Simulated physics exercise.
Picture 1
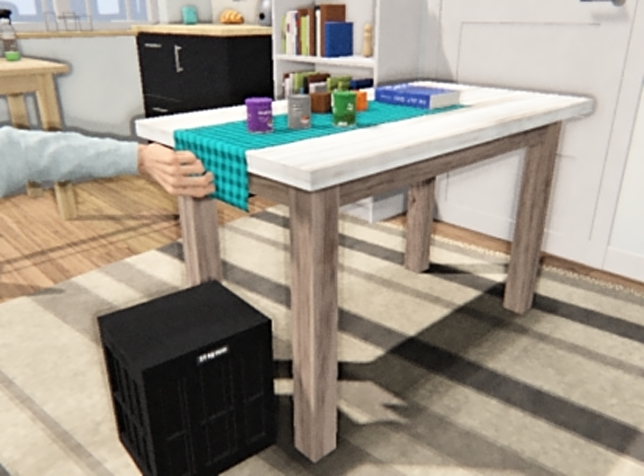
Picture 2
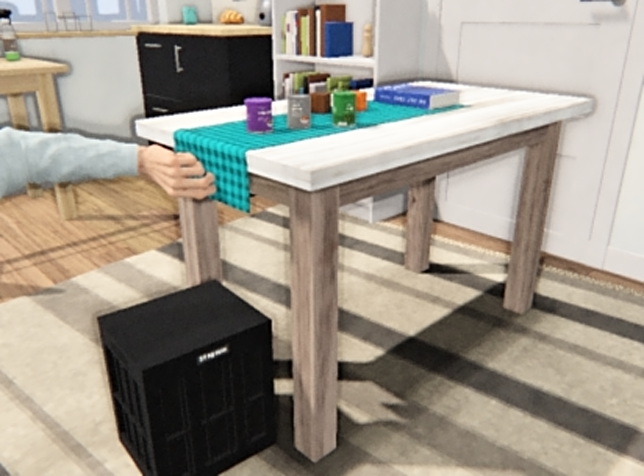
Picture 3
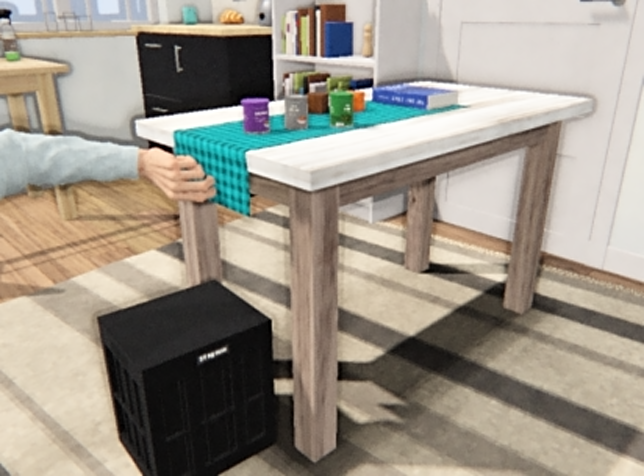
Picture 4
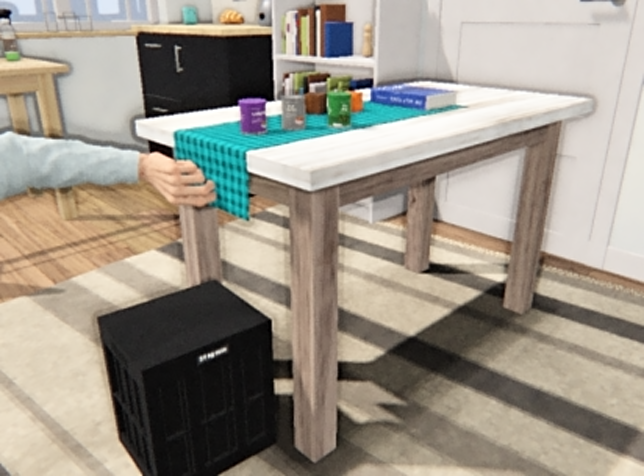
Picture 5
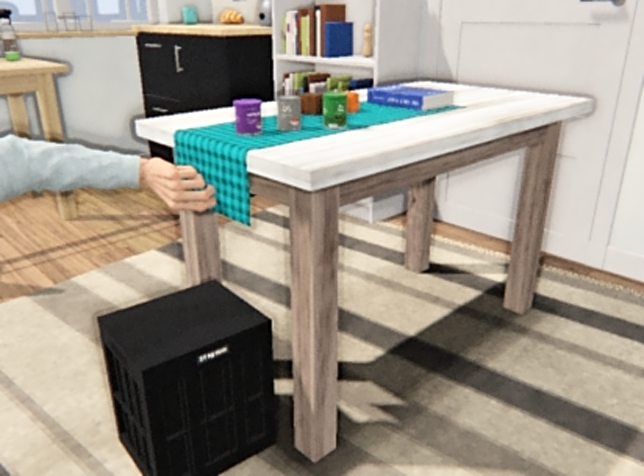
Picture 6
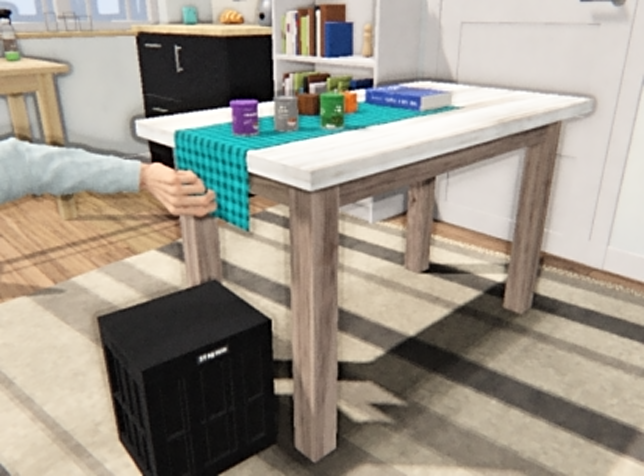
A hand slowly pulled the hanging end of a turquoise cloth down at the left end of a white-topped table, and the small colored containers on it shifted slightly left, toward the hand.
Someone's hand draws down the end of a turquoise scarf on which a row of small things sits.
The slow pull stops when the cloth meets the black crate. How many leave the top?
I predict that two objects will leave the top.
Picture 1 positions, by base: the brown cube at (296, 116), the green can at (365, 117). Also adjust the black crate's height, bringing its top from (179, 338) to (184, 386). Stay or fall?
Observed: Brown cube departs; green can remains seated.
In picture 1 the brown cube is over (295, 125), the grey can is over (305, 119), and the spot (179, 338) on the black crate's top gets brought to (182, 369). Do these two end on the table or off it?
Result: Brown cube gone, grey can gone.
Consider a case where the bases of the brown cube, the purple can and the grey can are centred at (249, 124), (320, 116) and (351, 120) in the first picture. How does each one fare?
Short version: Brown cube drops, purple can stays, grey can stays.
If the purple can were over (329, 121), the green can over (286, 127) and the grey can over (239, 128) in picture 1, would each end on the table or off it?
The purple can ends up on top still, the green can ends up off the top, the grey can ends up off the top.
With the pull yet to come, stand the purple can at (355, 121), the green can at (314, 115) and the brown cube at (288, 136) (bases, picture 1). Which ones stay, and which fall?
The purple can is still on top, the green can is still on top and the brown cube is off the top.
A little later, hem near (215, 268); purple can gone.
Next, hem on the crate; purple can and grey can gone.
When it is over, hem on the crate; purple can and grey can gone. The answer is two.
